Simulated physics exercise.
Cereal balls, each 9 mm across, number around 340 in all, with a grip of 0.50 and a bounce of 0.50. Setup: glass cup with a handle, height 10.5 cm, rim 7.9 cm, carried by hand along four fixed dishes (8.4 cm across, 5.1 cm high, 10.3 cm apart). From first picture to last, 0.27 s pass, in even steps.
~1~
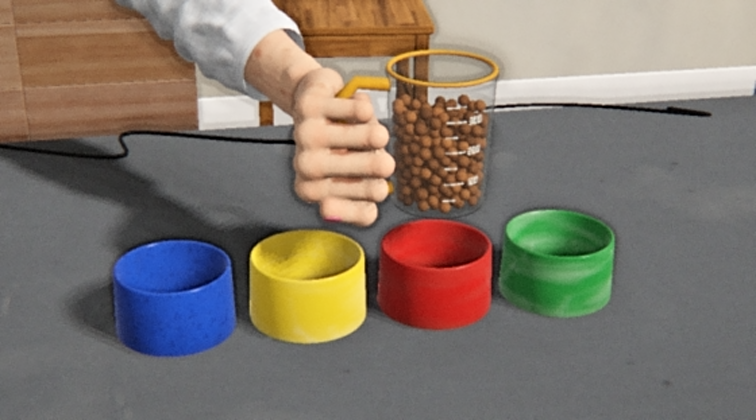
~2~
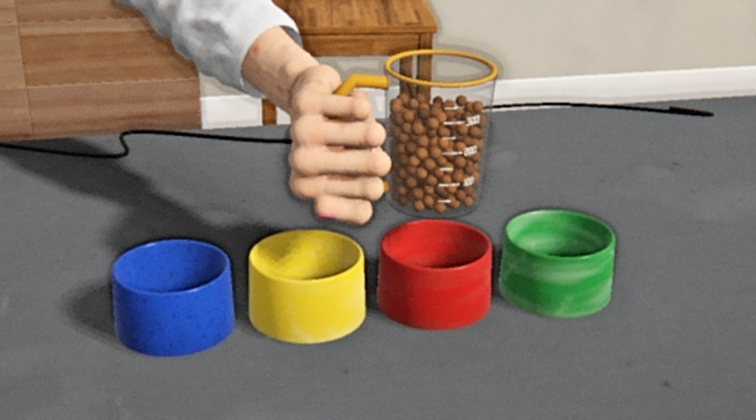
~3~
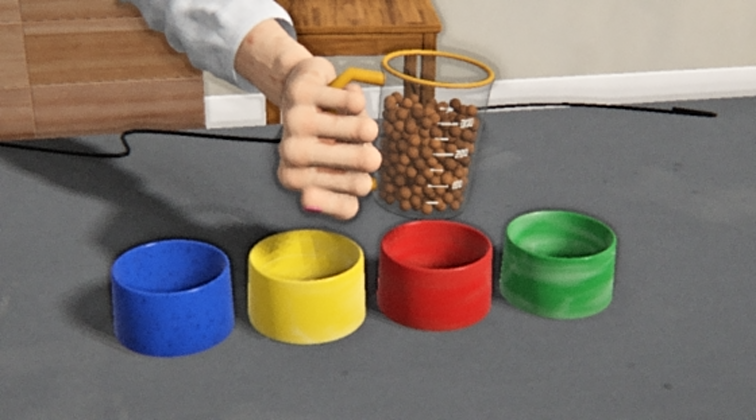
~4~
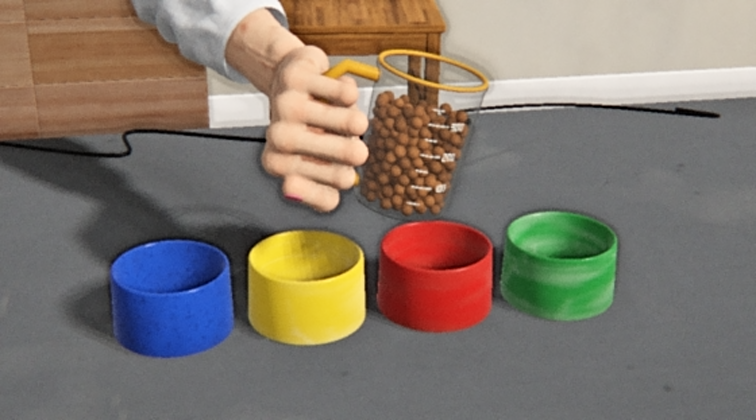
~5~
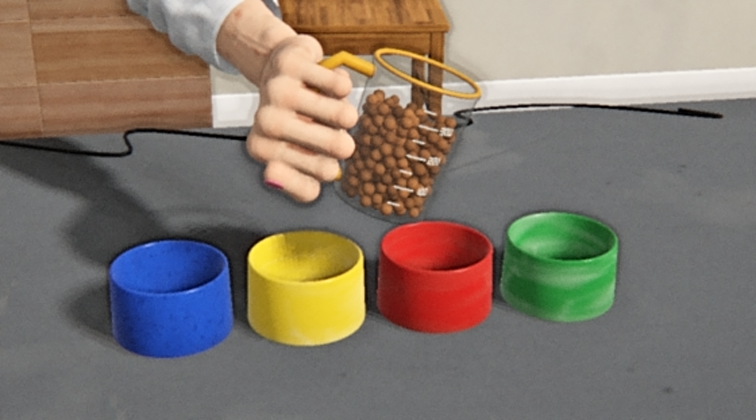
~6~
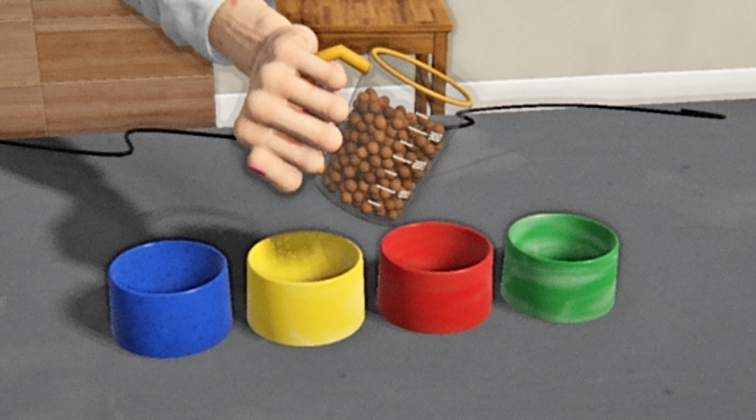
A hand moves a clear cup of brown balls slightly left while tilting it rightward.
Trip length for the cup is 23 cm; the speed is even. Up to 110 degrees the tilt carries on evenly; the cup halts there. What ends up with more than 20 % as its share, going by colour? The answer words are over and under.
Red dish: Under. Blue dish: Over. Green dish: Under. Yellow dish: Over. Counter: Over.
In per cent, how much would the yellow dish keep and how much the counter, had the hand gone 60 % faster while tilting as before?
Shares: Yellow 10, counter 50.
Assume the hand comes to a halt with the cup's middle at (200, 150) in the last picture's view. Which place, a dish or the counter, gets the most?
That'd be yellow, it takes the most.
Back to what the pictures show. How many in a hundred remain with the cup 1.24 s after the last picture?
Some 25 %.
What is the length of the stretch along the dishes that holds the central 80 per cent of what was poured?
12 cm.
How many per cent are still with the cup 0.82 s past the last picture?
Roughly 70 per cent.
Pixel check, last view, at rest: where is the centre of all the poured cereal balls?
Centre at rest: Approx. (257, 302) px.
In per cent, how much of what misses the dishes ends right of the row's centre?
0 percent.
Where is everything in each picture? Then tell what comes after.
The first picture shows cup at (440, 135), tilt 0 degrees, lip at (494, 66), moved 0.0 cm; middle of the pieces at (435, 146); green dish at (559, 234); red dish at (436, 244); yellow dish at (307, 255); blue dish at (172, 267).
The second picture shows cup at (437, 135), tilt 1 degrees, lip at (493, 67), moved 0.2 cm; middle of the pieces at (432, 146).
The third picture shows cup at (428, 136), tilt 6 degrees, lip at (490, 72), moved 0.9 cm; middle of the pieces at (423, 147).
The fourth picture shows cup at (416, 137), tilt 13 degrees, lip at (484, 79), moved 1.8 cm; middle of the pieces at (409, 148).
The fifth picture shows cup at (403, 138), tilt 20 degrees, lip at (477, 88), moved 2.8 cm; middle of the pieces at (394, 149).
The sixth picture shows cup at (390, 140), tilt 26 degrees, lip at (469, 98), moved 3.8 cm; middle of the pieces at (380, 149); green dish at (562, 238); red dish at (436, 247); yellow dish at (305, 257); blue dish at (168, 267).
Then, 0.49 s after the last picture, tilt 89 degrees; cup holds 100 %.
Then, 0.82 s after the last picture, tilt 110 degrees; cup holds 70 %, yellow 30 %.
Then, 1.24 s after the last picture, tilt 110 degrees; cup holds 25 %, blue 15 %, yellow 40 %.
In the end, red 0 %, blue 30 %, green 0 %, yellow 45 %, counter 25 %.
